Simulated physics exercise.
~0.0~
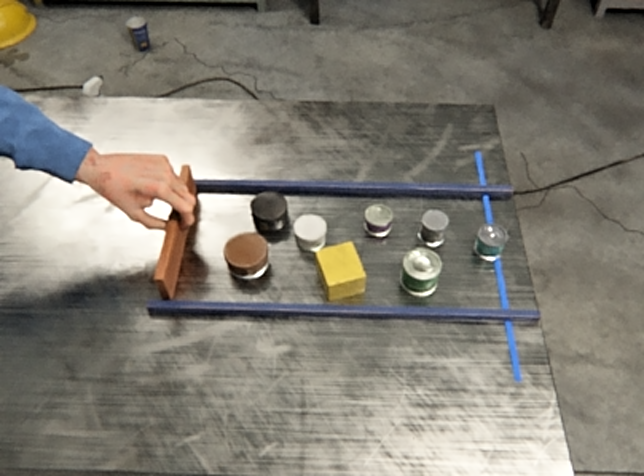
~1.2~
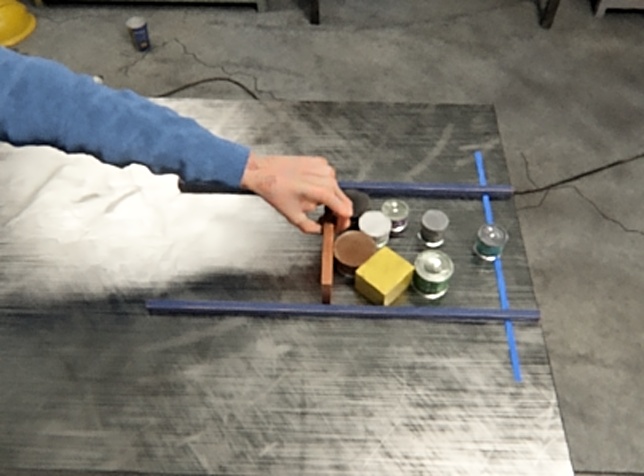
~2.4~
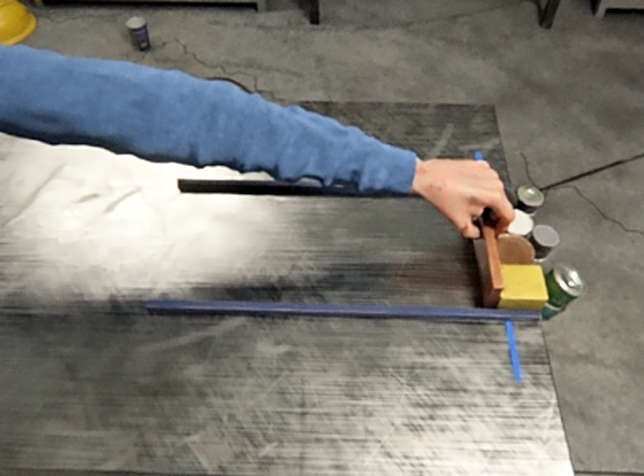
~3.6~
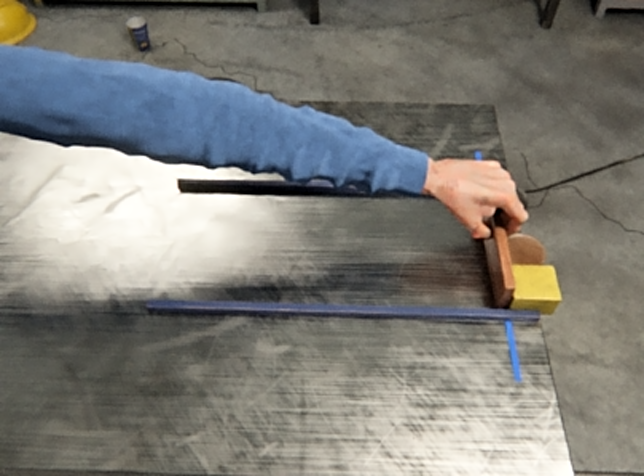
To begin with, a hand holds a reddish-brown board upright at the left end of a wide channel between two dark rails, with small pots, tins and a yellow block scattered ahead of it. The hand pushes the board right, gathering the brown pot, black tub, white pot and block into a cluster. It keeps sweeping them past the blue tape to the table's end, where they crowd at the edge. Finally, five containers have gone over, including the white pot and grey tin, while the yellow block and brown pot remain perched beside the board.
